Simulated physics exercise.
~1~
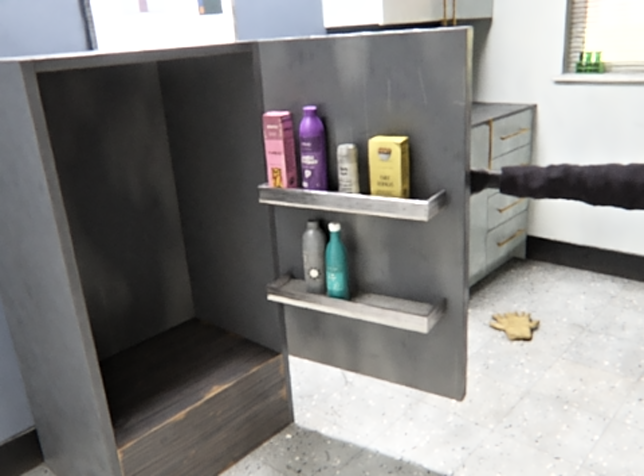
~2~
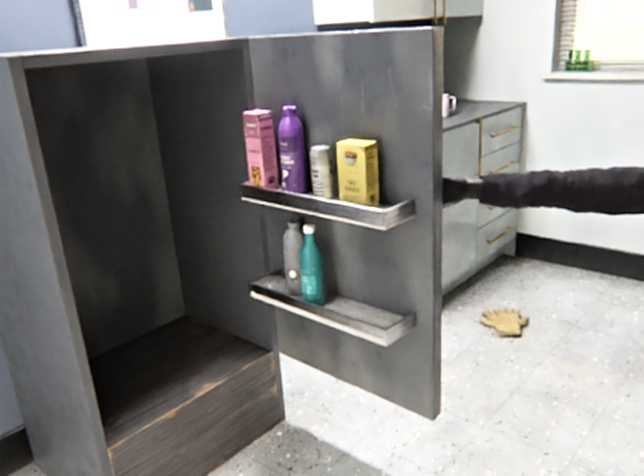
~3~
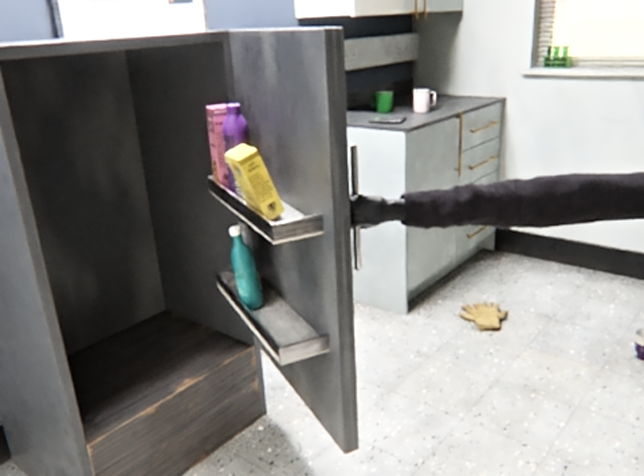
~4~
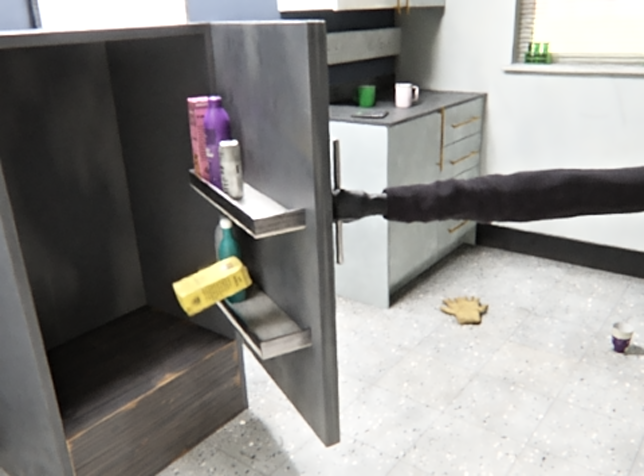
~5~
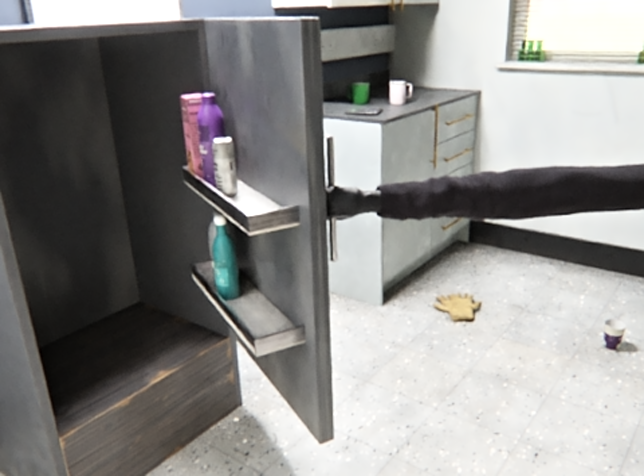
A dark-sleeved arm swung a grey cabinet door partway toward closed, and when it stopped, the yellow carton tipped over the upper rack's rail and dropped out of sight, while the purple bottle and the other toiletries stayed standing on the racks.
